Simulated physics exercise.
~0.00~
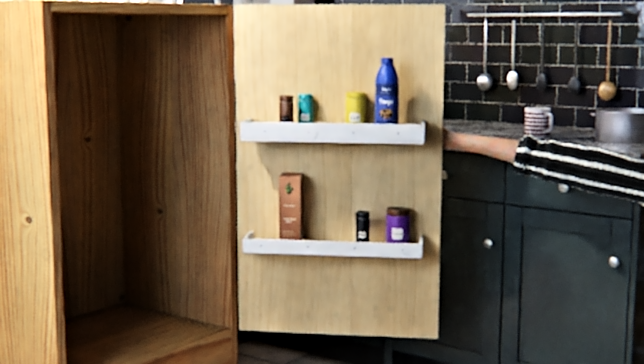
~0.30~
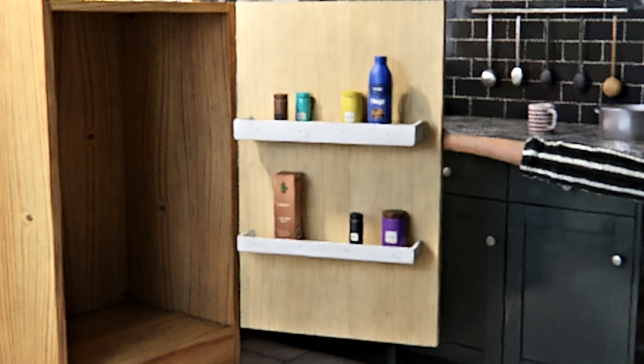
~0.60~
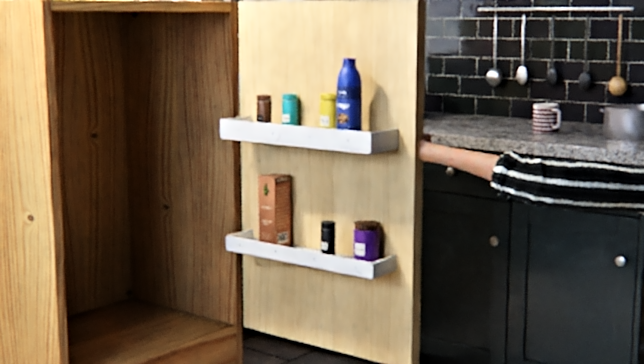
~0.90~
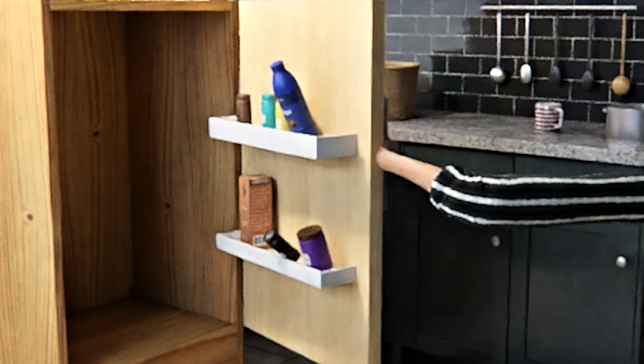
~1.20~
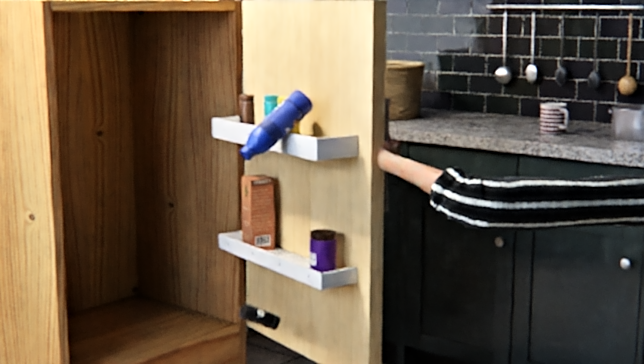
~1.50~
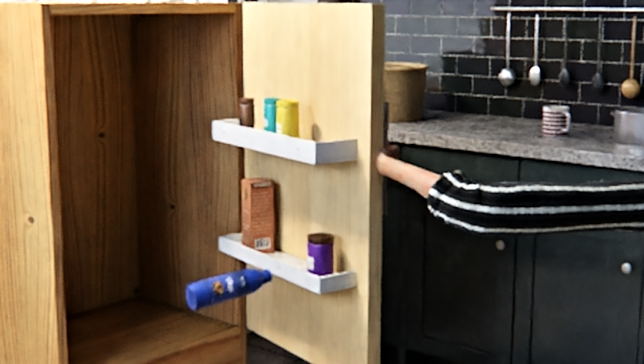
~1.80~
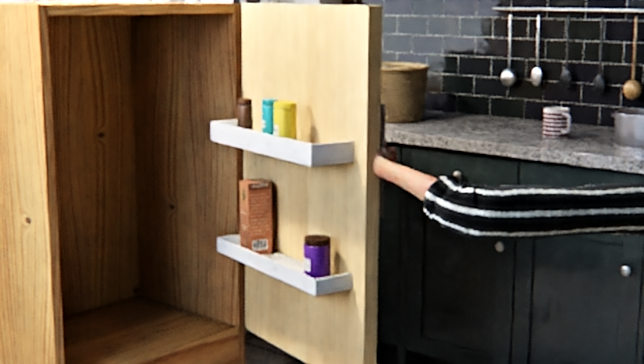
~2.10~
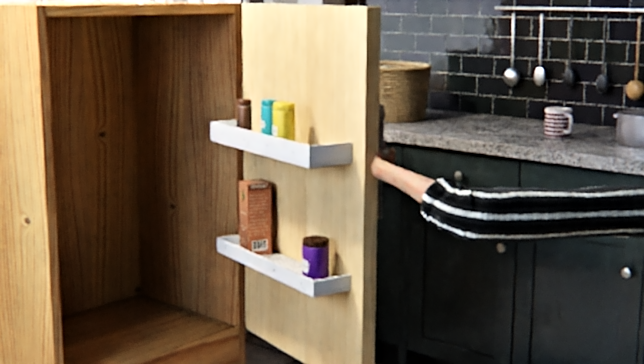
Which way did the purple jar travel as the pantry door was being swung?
The purple jar moved to the left, carried along on the lower rack of the door.
